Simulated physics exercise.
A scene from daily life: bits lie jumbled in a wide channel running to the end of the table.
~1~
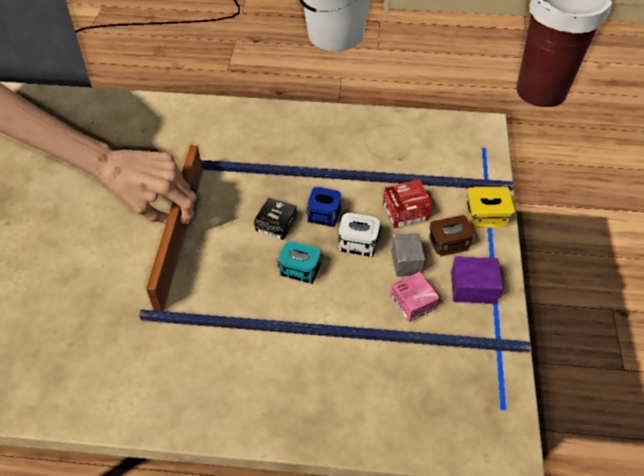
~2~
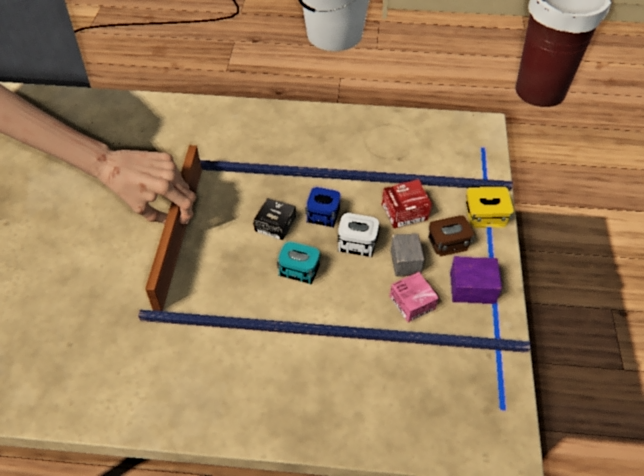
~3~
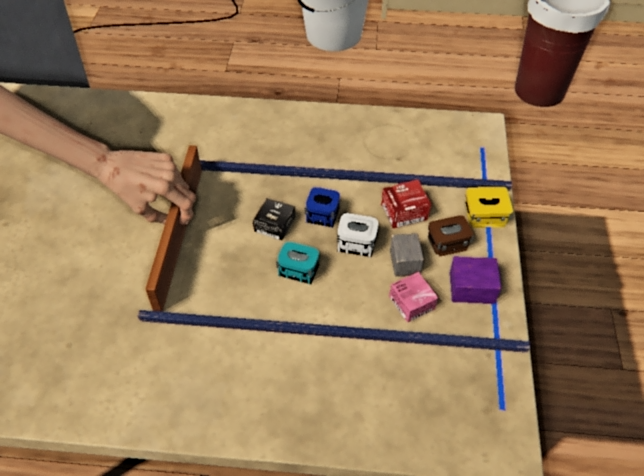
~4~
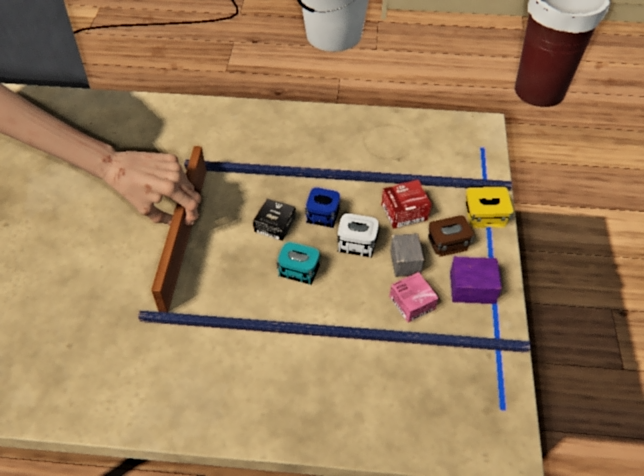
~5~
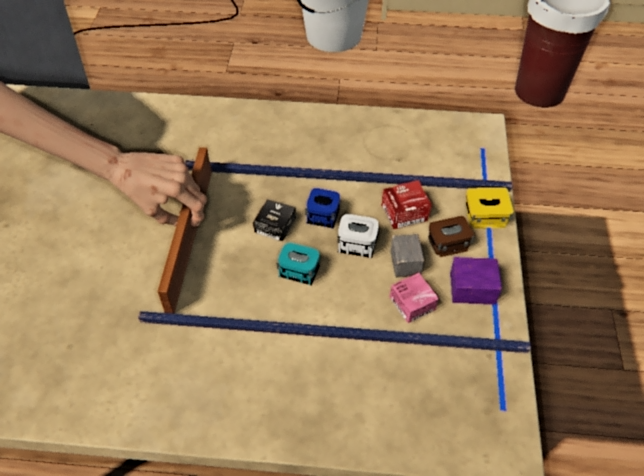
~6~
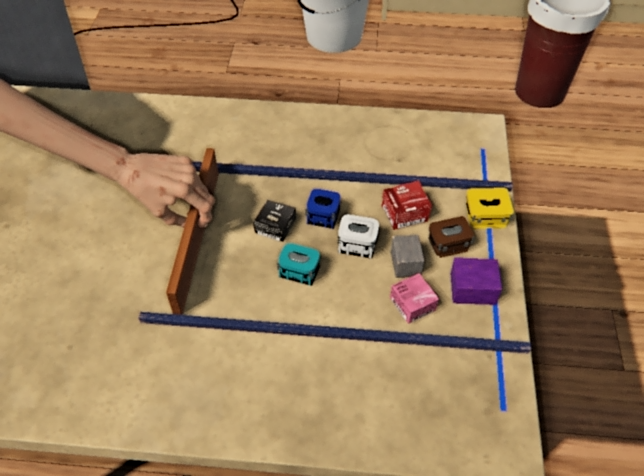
A hand held a wooden board upright between two dark rails on a table, then slid it slightly to the right toward a scatter of small colorful cases and blocks, which stayed still.
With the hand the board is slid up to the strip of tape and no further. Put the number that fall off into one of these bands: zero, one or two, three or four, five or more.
Honestly, the push sends five or more of them over the end.
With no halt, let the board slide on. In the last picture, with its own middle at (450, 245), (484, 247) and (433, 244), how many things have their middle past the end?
3; 6; 1.
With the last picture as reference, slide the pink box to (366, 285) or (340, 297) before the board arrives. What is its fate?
First: Safe; second: Safe.
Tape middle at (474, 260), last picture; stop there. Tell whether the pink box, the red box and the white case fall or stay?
In order, the pink box keeps its spot, then the red box goes off the edge, then the white case keeps its spot.
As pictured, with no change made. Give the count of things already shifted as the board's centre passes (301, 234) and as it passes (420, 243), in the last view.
I count 3 first and 10 after.
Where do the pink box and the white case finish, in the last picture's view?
Pink box at (515, 314), white case at (513, 244).
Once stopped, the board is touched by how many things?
My count gives 4.
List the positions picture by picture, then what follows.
The first picture shows yellow case (489, 207); purple block (476, 280); brown case (451, 236); board (177, 224); tape (492, 260).
The second picture shows purple block (475, 280); board (177, 224).
The third picture shows brown case (449, 236); turquoise case (299, 263).
The fourth picture shows yellow case (488, 208); red box (406, 204).
The fifth picture shows purple block (475, 281); black box (275, 220).
The sixth picture shows yellow case (488, 209); purple block (475, 281); brown case (450, 237); board (195, 227); tape (492, 261).
Soon after, none off yet; yellow case at rest near (488, 209); purple block at rest near (475, 281); brown case at rest near (450, 237).
After that, none off yet; yellow case at rest near (491, 209); purple block at rest near (476, 282); brown case moving near (453, 238).
And then, one off so far; yellow case off the edge near (479, 406); purple block displaced about its own width near (537, 290); brown case displaced about its own width near (507, 233).
In the end, the number that fall off is five or more; gone, blue case, red box, grey block, brown case, purple block and yellow case.
